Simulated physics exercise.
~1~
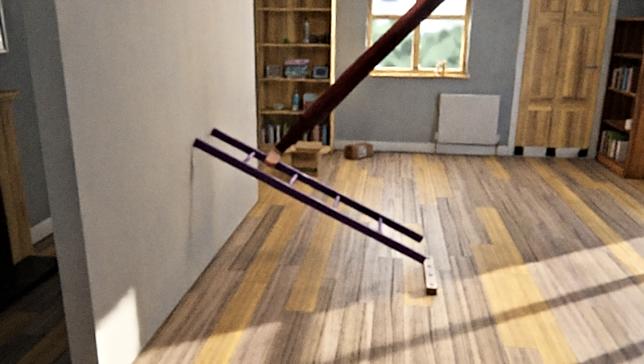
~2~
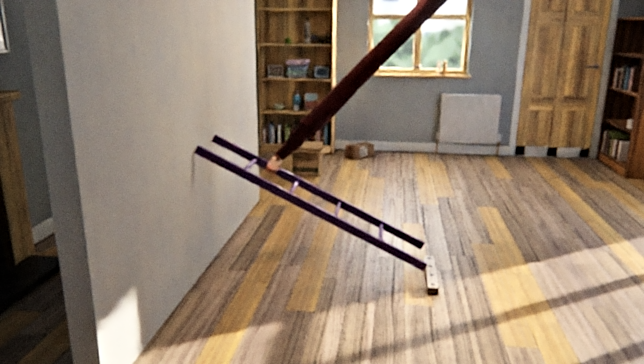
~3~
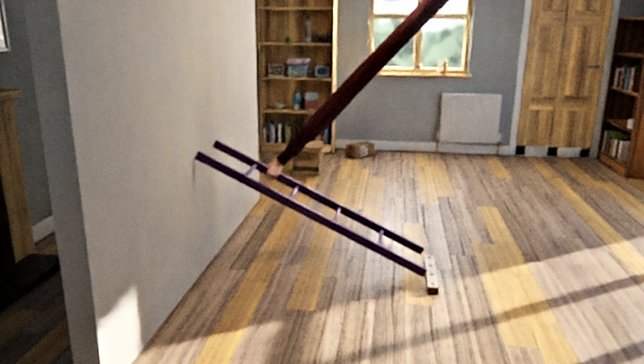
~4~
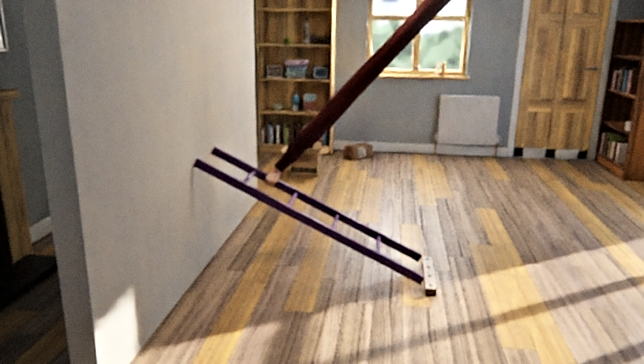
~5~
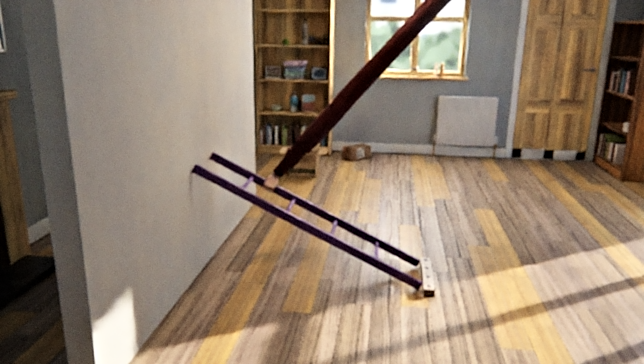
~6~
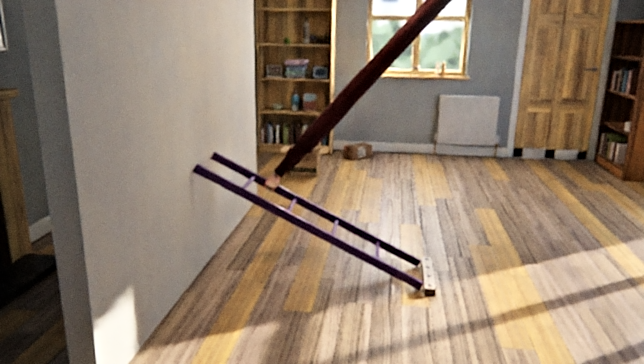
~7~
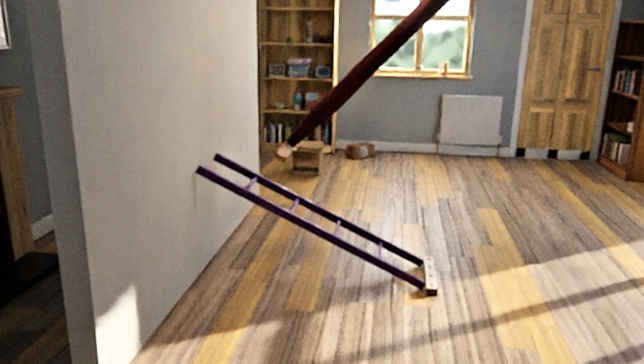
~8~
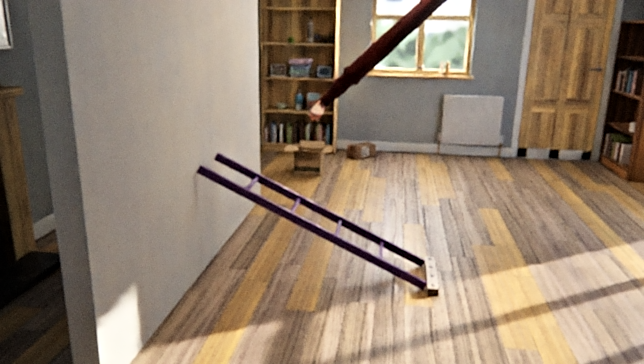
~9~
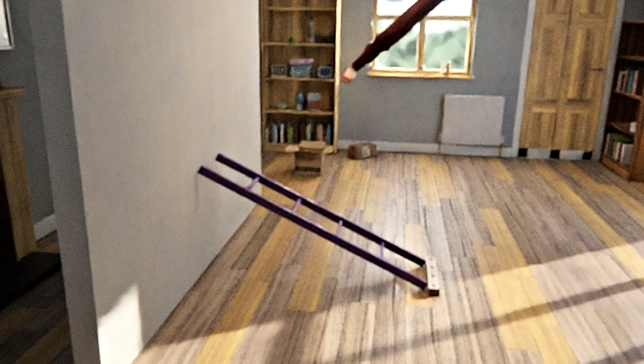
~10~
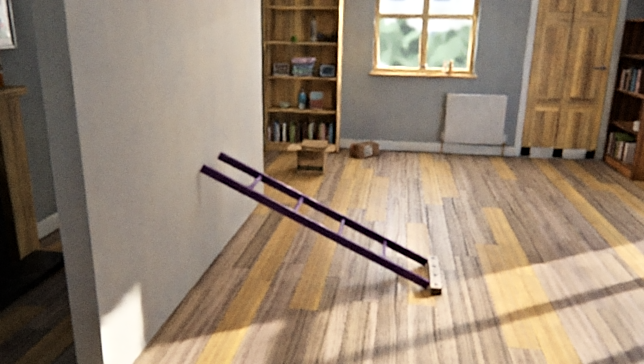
Purple rack sliding slightly down a pale wall against a floor batten, then staying leaning as the hand lets go and withdraws.
